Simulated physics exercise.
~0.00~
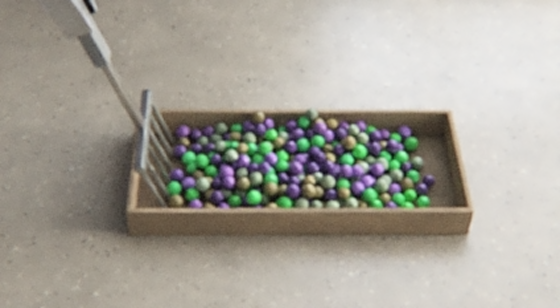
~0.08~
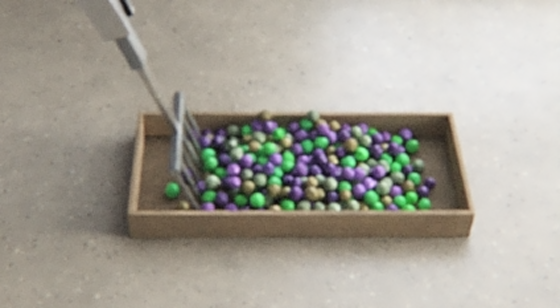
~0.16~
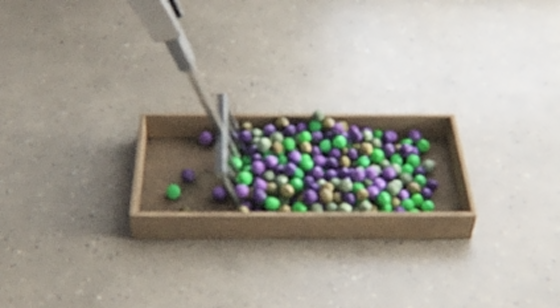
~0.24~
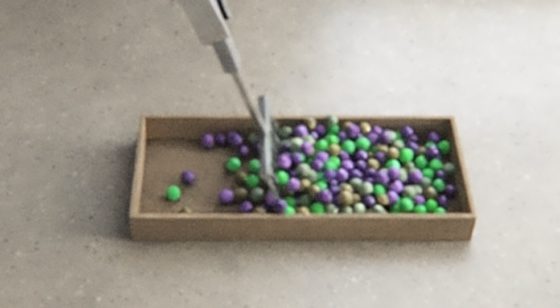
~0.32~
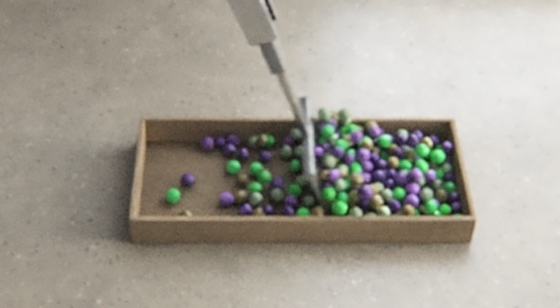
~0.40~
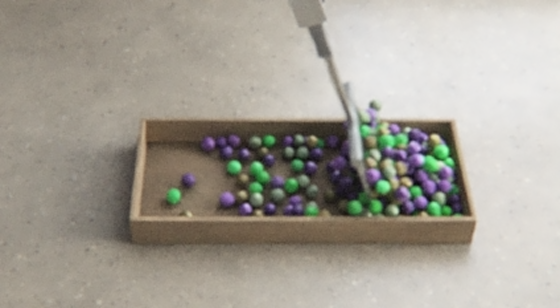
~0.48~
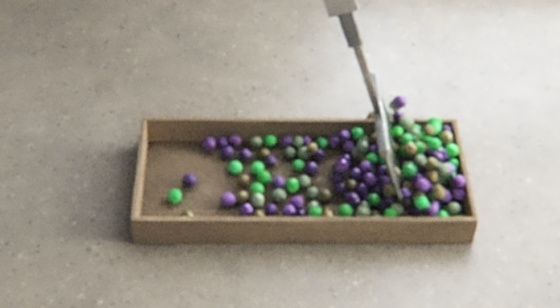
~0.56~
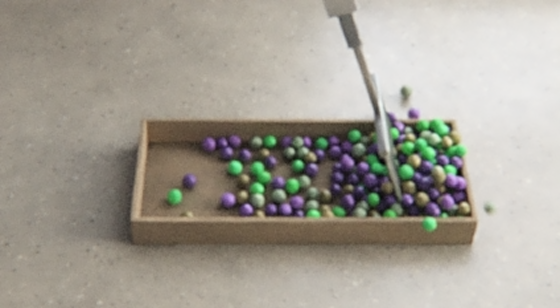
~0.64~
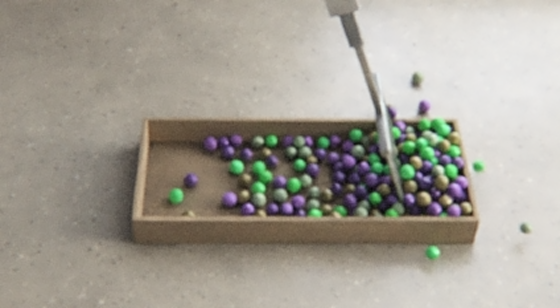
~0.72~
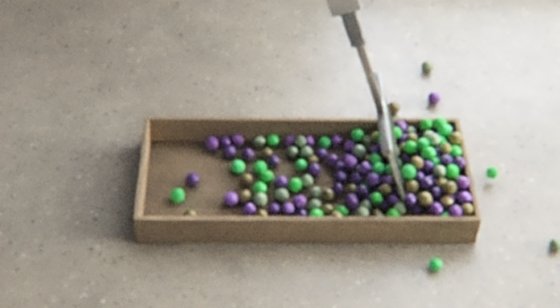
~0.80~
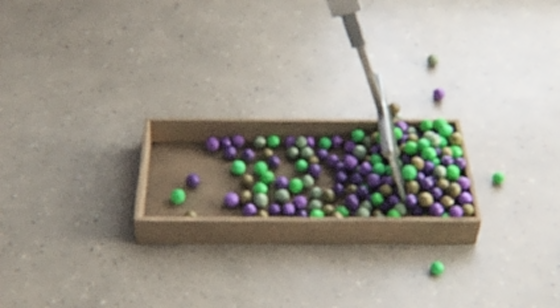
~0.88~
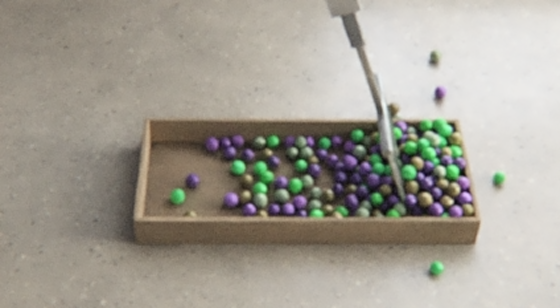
A grey robot arm holding a pronged metal comb reaches into a shallow brown rectangular tray on a pale speckled tabletop, seen from above at a slight angle. The tray is filled with round sweets in green, purple and dull brownish tones. Starting at the left end, the comb sweeps right, pushing the sweets along while many slip through and trail behind it. They pile up against the right end, and as the comb halts there, a few spill over the edges and scatter across the table. The comb stays in the heap, with most sweets still inside.
